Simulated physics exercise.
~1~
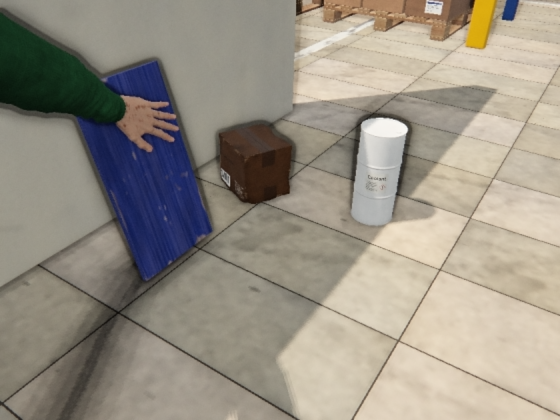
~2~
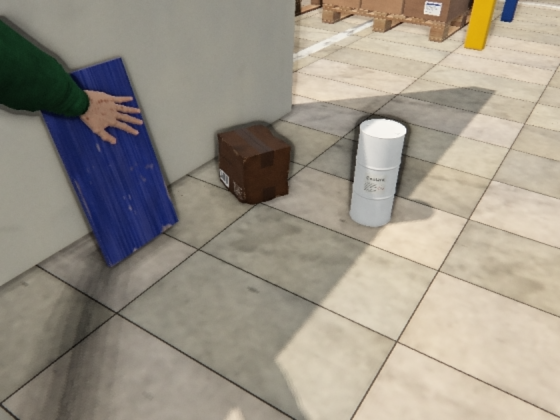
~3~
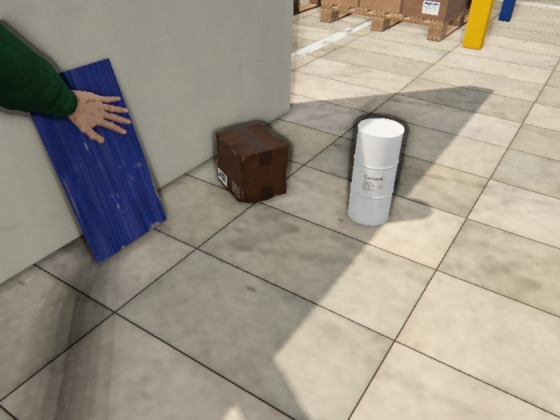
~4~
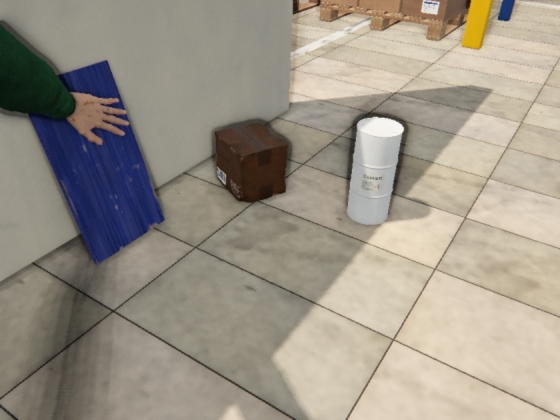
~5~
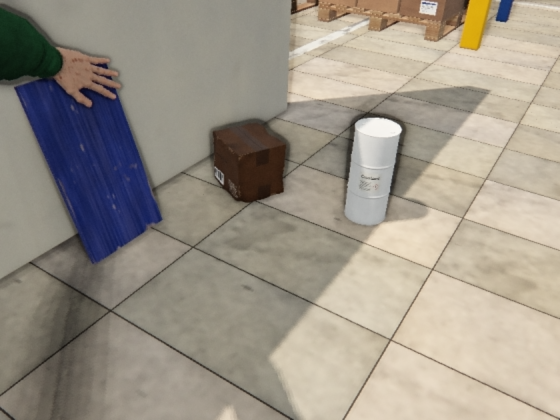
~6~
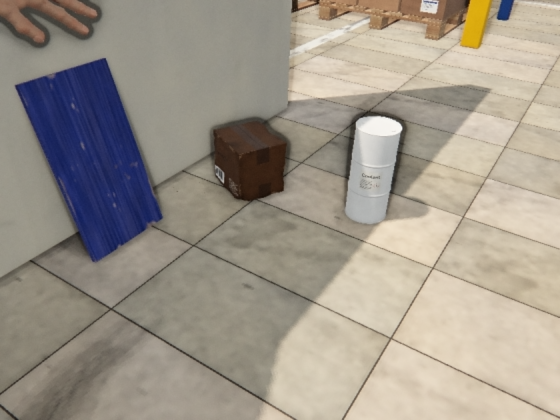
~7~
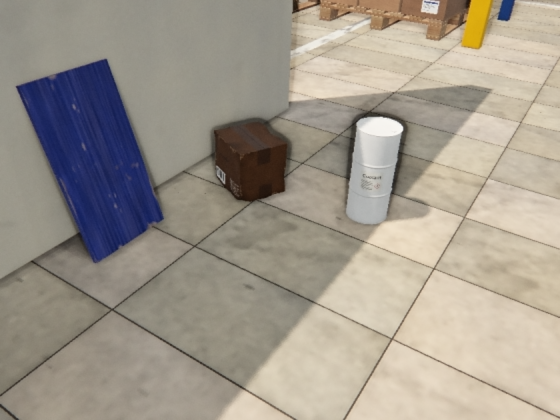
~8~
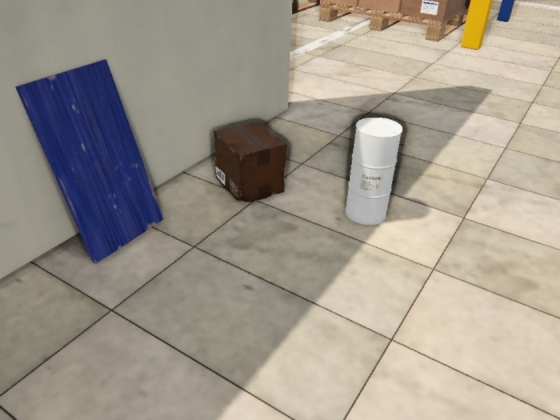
A blue board, held by a hand in a green sleeve, moves a short way left and comes to lean against a pale grey wall. The slightly swaying view looks down on a paved floor of large tiles, crossed by shadow, with a brown box near the wall, a white canister to its right, and pallets and a yellow post at the top right. The hand rests on the board, then lets go and draws back out of view at the upper left. The board stays leaning on its own, while the box and canister remain in place.
